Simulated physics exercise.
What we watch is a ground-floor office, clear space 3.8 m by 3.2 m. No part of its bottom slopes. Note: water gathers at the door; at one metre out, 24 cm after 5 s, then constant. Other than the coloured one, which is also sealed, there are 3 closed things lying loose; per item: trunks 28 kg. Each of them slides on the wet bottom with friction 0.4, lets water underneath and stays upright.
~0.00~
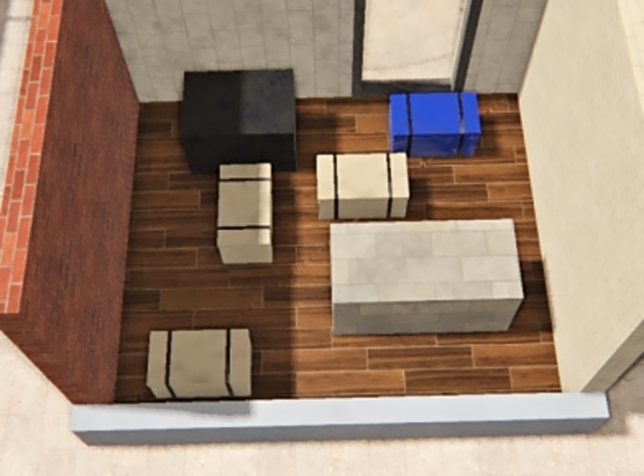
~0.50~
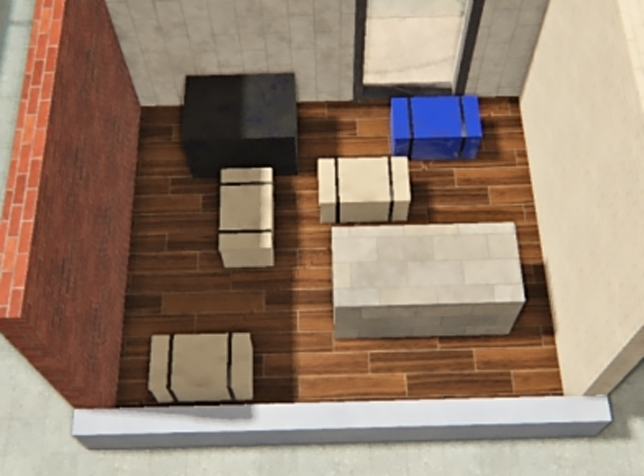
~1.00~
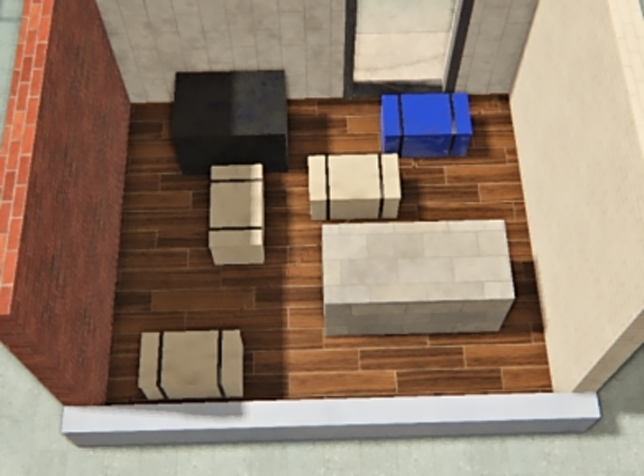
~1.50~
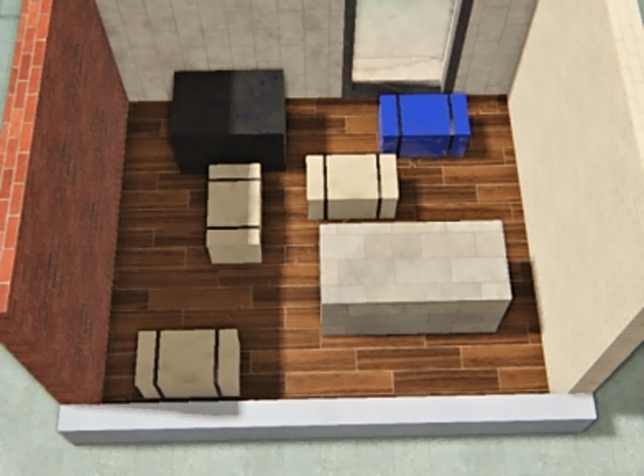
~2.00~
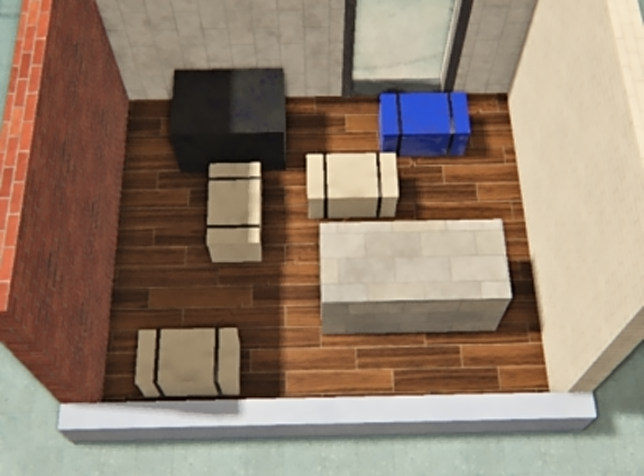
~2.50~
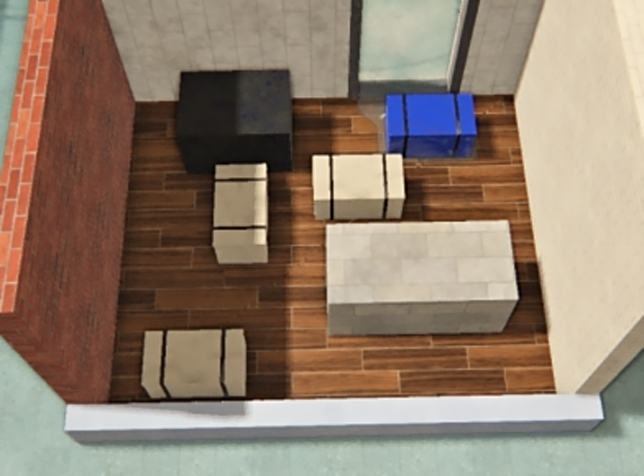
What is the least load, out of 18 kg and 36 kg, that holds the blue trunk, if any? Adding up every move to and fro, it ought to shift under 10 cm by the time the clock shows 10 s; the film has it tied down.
Neither wins.
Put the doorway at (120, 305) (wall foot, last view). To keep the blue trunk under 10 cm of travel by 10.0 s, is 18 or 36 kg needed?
With that change, both options fail.
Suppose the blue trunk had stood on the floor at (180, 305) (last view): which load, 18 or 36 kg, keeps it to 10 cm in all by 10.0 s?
The answer: No weight will do.
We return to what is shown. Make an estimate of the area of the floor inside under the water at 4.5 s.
Somewhere around 3.0 m2, roughly.
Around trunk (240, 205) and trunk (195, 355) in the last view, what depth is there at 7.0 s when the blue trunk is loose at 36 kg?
Some 5 cm at the first, some 2 cm at the second.
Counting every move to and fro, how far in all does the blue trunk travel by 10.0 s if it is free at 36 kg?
I'd say close to 140 cm in total.
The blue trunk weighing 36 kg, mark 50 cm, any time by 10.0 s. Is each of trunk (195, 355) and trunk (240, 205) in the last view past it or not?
In turn: Less, past it.
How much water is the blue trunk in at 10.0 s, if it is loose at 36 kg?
Something like 15 centimetres.
After 3.5 s the blue trunk would be 22 cm from its start with 18 kg and 2 cm from its start with 36 kg; 5 cm of water round it then.
After 4.5 s the blue trunk would be 74 cm from its start with 18 kg and 25 cm from its start with 36 kg; 6 cm of water round it then.
After 7.0 s the blue trunk would be 94 cm from its start with 18 kg and 105 cm from its start with 36 kg; 11 cm of water round it then.
After 10.0 s the blue trunk would be 70 cm from its start with 18 kg and 114 cm from its start with 36 kg; 15 cm of water round it then.
